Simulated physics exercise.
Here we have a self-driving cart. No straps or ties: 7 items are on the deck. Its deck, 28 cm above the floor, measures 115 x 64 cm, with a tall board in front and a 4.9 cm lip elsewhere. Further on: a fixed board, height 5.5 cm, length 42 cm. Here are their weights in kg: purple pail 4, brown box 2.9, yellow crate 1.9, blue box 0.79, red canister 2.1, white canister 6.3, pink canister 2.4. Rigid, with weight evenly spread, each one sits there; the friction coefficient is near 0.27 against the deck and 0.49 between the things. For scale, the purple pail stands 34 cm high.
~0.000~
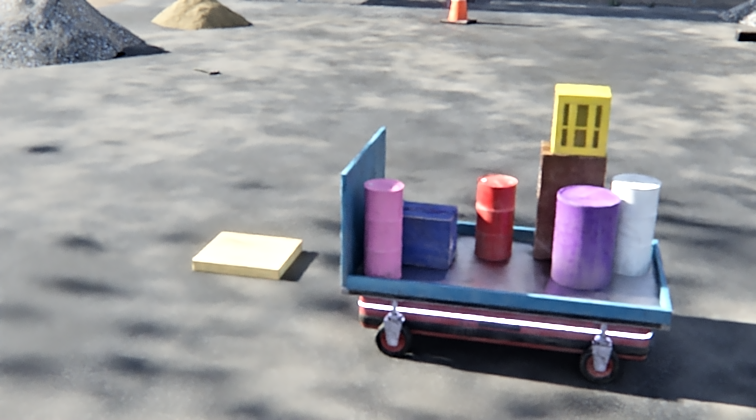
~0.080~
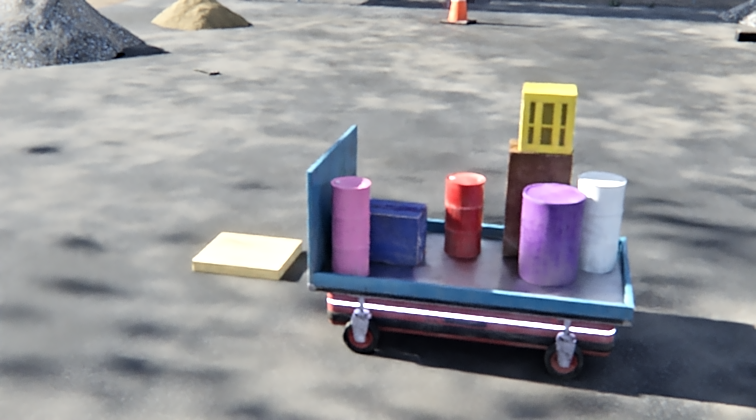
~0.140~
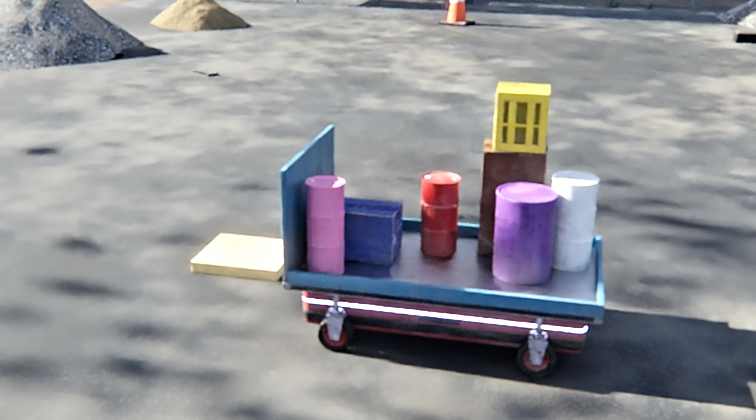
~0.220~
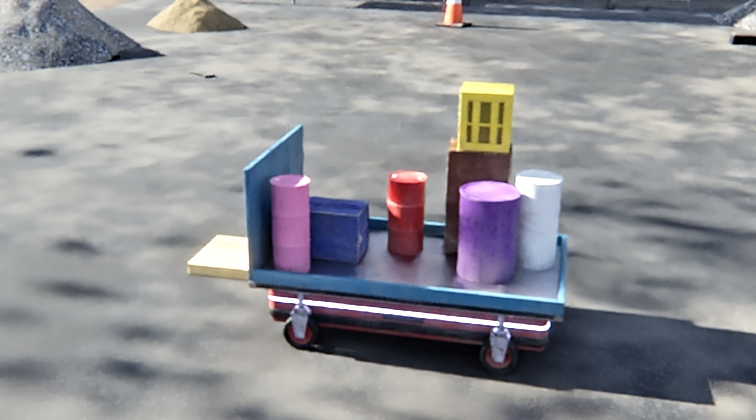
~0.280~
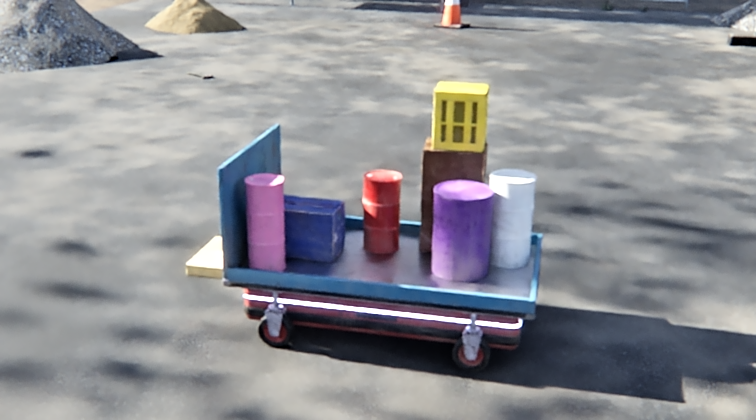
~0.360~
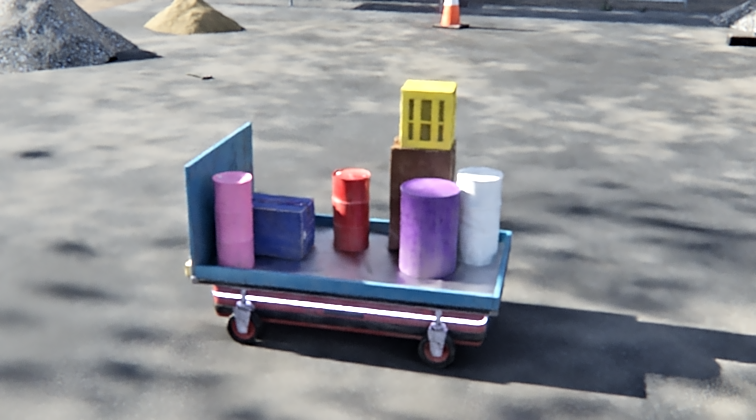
A blue flat cart loaded with coloured objects stands out on sunlit, shadow-dappled grey pavement, seen from slightly above, with gravel and sand piles and an orange cone behind. Pink, red, purple and white cylinders share its deck with a blue box and a yellow crate atop a brown box. The cart rolls steadily left, tall board first, gradually hiding a pale slab, while its load keeps its arrangement and the view barely shifts.
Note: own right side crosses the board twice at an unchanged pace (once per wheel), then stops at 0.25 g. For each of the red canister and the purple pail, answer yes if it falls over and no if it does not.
Red canister: Yes; purple pail: No.
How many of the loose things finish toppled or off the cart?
I make it 4.
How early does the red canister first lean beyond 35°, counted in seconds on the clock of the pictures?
About 0.8 seconds.
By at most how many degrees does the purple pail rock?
At most 18 degrees.
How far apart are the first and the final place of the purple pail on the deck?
14 cm.
Around 0.96 s, cart 154 cm along; pink canister now off the cart; red canister at 52° to upright near (146, 194); purple pail at 7° to upright near (197, 196).
Around 1.46 s, cart 231 cm along; yellow crate now off the cart; red canister on its side; purple pail shifted 12 cm near (10, 199).
Finally (2.7 s), off the cart and tipped over, brown box, yellow crate and pink canister; on their side or leaning hard on the deck, red canister; not toppled but over 10 cm from the start, purple pail and white canister; blue box still in place (within 10 cm).
